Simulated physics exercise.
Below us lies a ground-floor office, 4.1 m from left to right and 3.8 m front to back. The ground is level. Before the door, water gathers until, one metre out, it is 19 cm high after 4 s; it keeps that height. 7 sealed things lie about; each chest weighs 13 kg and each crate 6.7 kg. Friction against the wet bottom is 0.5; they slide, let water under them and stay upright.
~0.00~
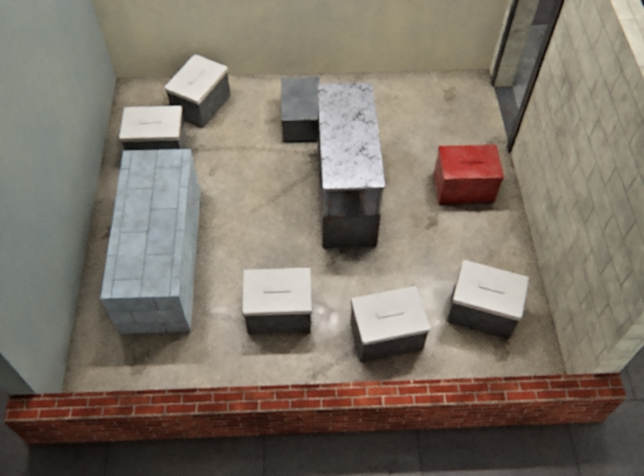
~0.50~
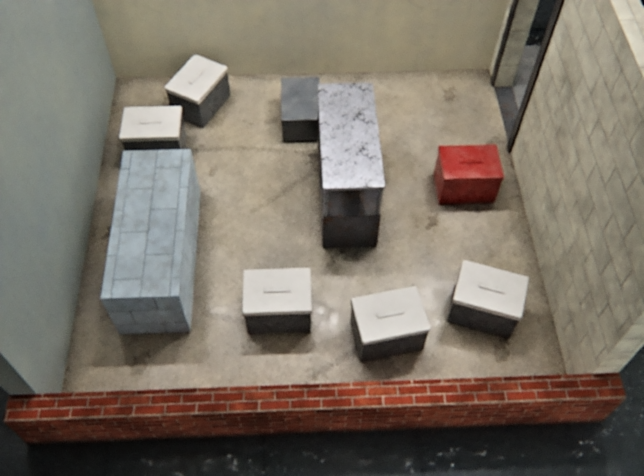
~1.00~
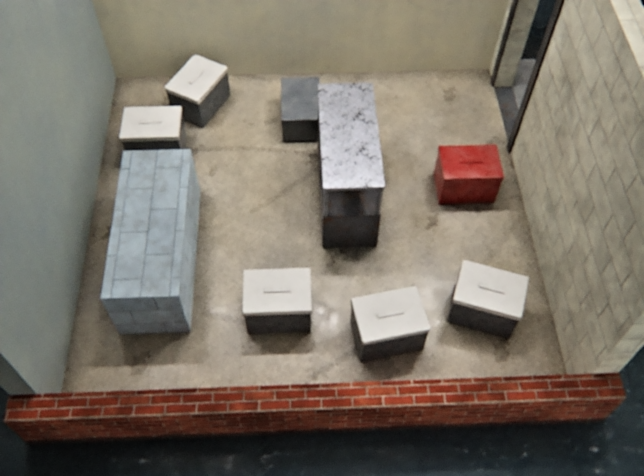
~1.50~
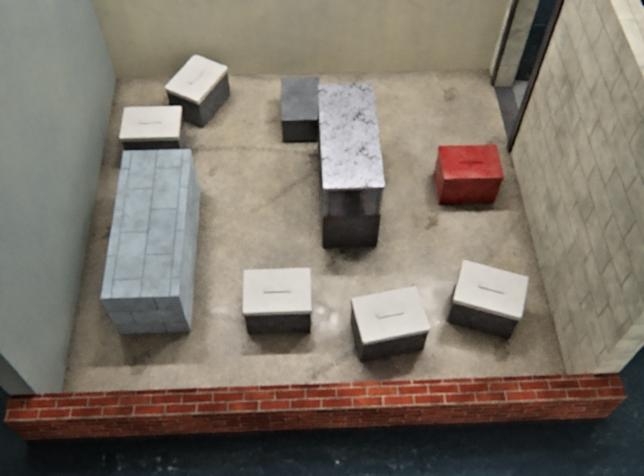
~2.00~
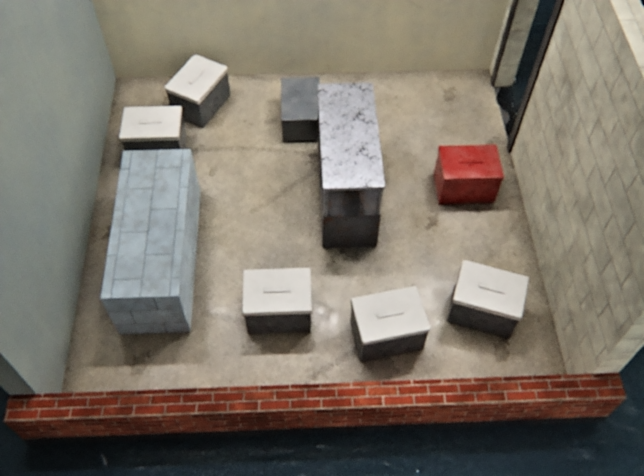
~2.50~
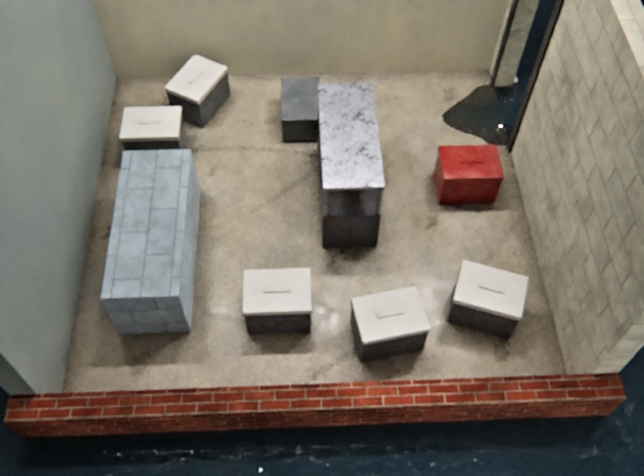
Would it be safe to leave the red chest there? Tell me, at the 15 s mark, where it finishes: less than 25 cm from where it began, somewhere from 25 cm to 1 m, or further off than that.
It finishes less than 25 cm away.
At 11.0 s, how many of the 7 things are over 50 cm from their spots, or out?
By my tally, 2.
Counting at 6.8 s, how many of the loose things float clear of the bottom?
It comes to 2.
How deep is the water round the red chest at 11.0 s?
The depth there is around 4 cm.
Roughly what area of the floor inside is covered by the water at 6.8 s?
Roughly 9.0 m2.
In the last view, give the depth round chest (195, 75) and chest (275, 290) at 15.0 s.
Around 11 cm and 9 cm.
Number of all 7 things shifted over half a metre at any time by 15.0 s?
That makes 5.
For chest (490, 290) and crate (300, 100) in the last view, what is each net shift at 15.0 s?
In that order: 80 cm, 200 cm.
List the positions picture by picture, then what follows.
The first picture shows the red chest at (471, 161) rests on the ground; water covers 0.0 m2; 0 of 7 have shifted.
The second picture shows the red chest at (471, 161) rests on the ground; water covers 0.0 m2; 0 of 7 have shifted.
The third picture shows the red chest at (471, 161), on the bottom; 0.0 m2 under water; 0 of 7 have shifted.
The fourth picture shows the red chest at (471, 161), on the bottom; 0.0 m2 under water; 0 of 7 have shifted.
The fifth picture shows the red chest at (471, 161) rests on the ground; water covers 0.0 m2; 0 of 7 have shifted.
The sixth picture shows the red chest at (471, 161), on the bottom; water covers 0.3 m2; 0 of 7 have shifted.
After 3.5 s the red chest is near (471, 161), 0.0 m from its start, aground; 0 afloat.
After 6.8 s the red chest is near (471, 161), 0.0 m from its start, aground; 2 afloat.
After 11.0 s the red chest is near (471, 161), 0.0 m from its start, aground; 3 afloat.
After 15.0 s the red chest is near (466, 159), 0.0 m from its start, afloat; 7 afloat.
